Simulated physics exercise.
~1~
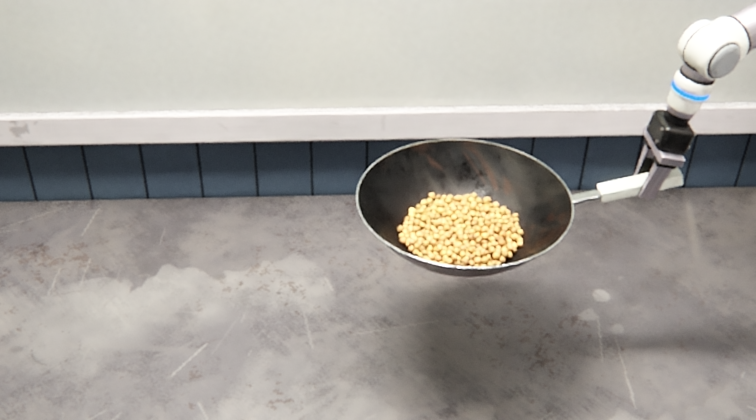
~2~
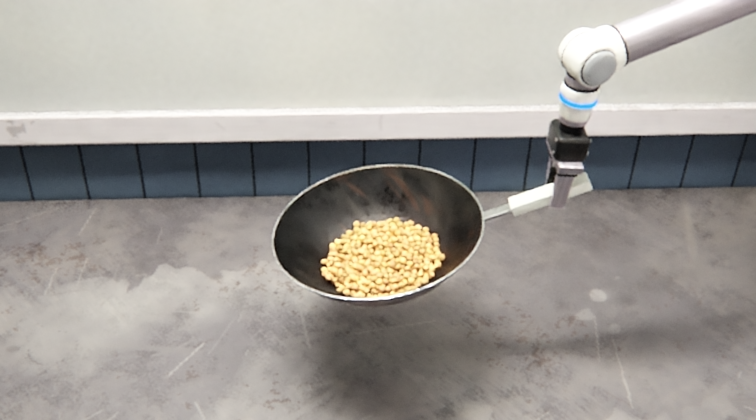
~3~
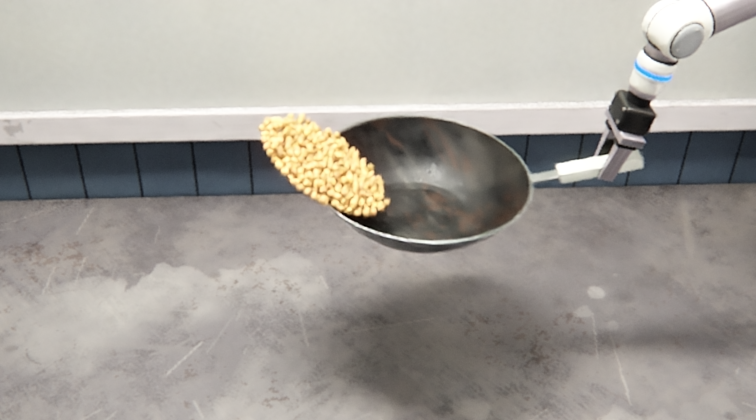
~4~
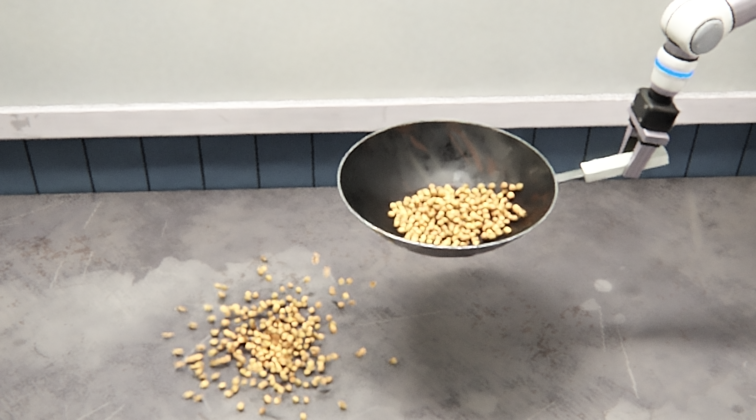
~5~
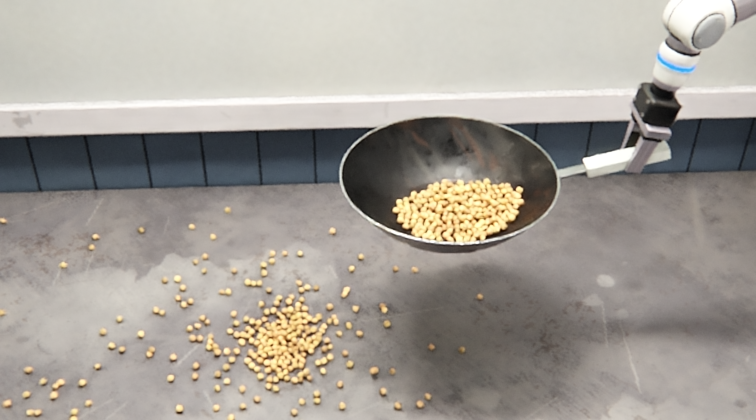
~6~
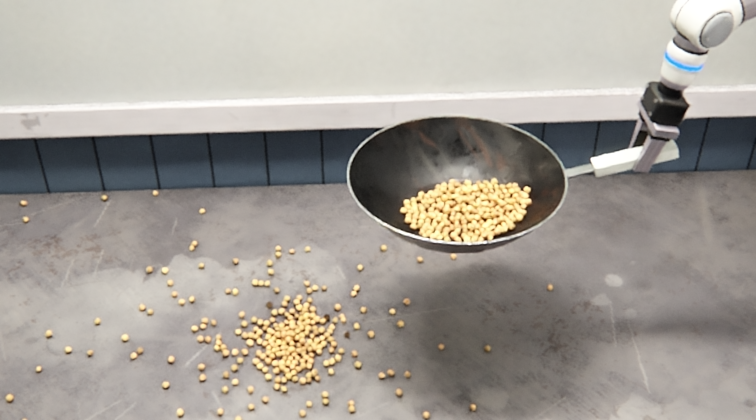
On a mottled grey tabletop before a pale wall with a strip of dark blue panelling, seen from slightly above by a gently swaying camera, a white and grey robot arm at the right holds a dark wok by its handle. A heap of pale tan chickpeas sits inside. The arm carries the wok left, then swings it back right and up, and a dense mass of chickpeas flies out over the left rim. Many drop to the table at the lower left, bounce and scatter. The wok ends upright and nearly still, a smaller heap remaining inside, with a loose pile and strays spread below.
